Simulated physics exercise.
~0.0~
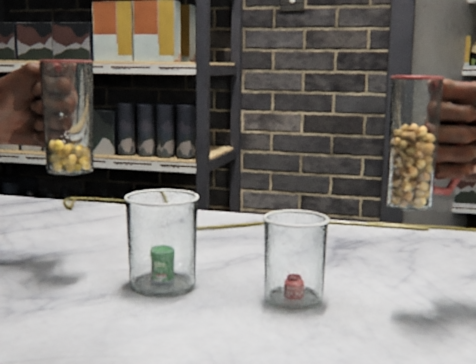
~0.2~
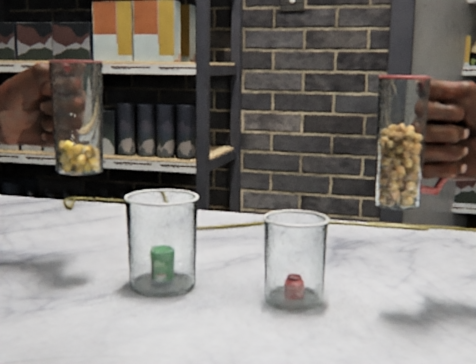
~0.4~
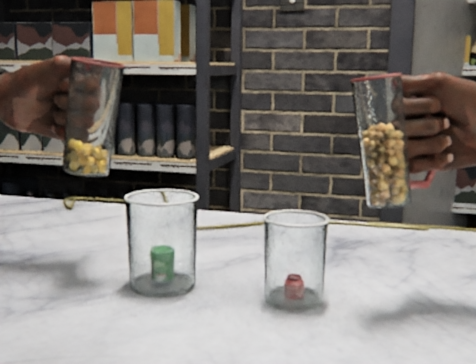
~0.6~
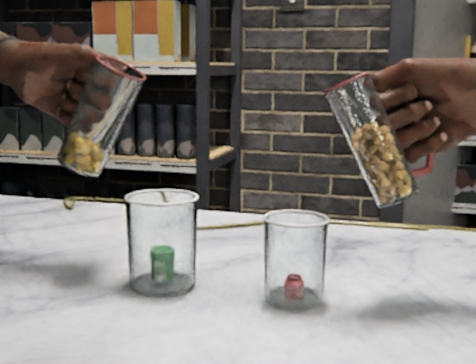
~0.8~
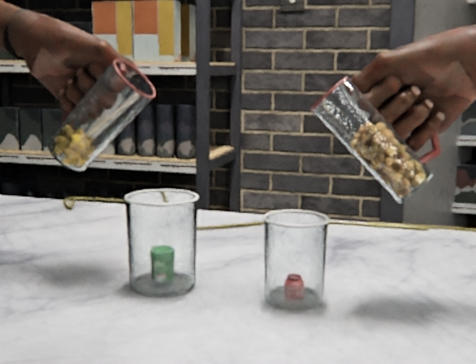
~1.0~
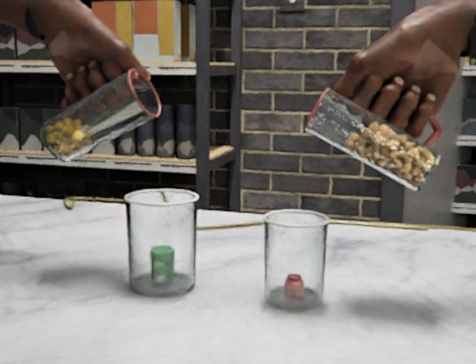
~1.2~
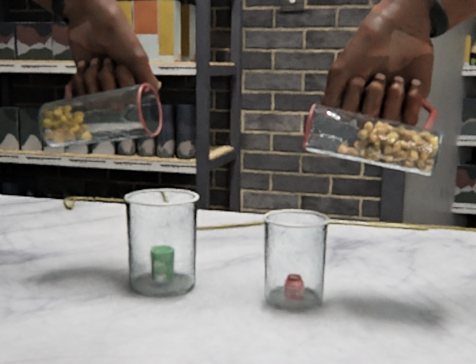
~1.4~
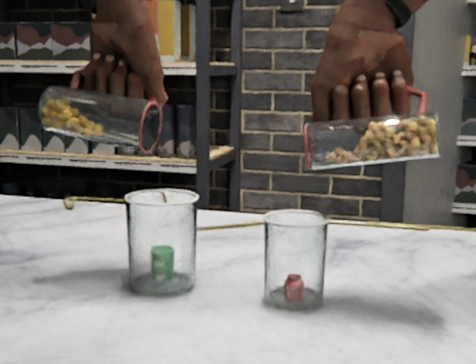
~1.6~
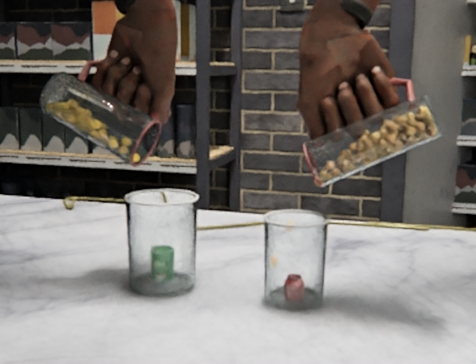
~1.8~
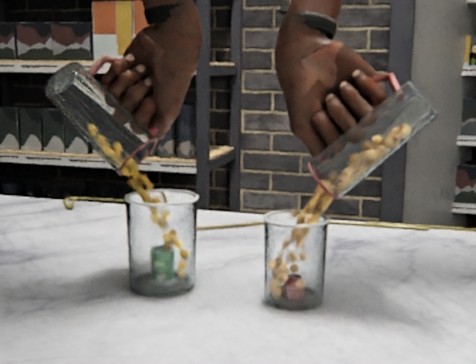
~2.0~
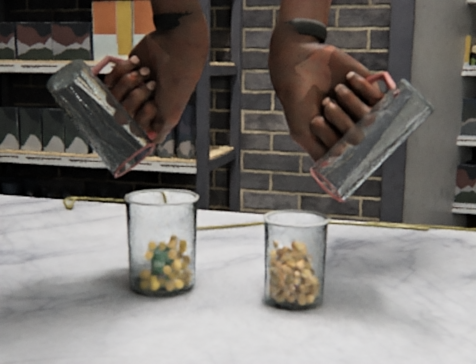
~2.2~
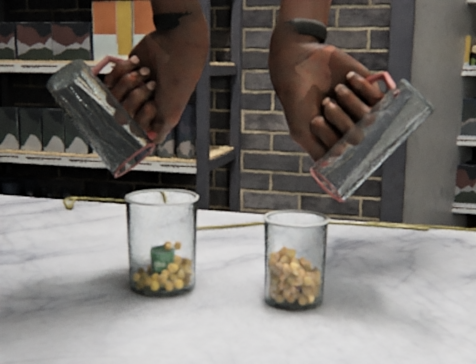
Small yellowish pieces tumble from two clear cups as a pair of hands tips them over two glasses on a marble counter, emptying both; the green object in the left glass still shows above the pieces, while the red one in the right glass is buried.
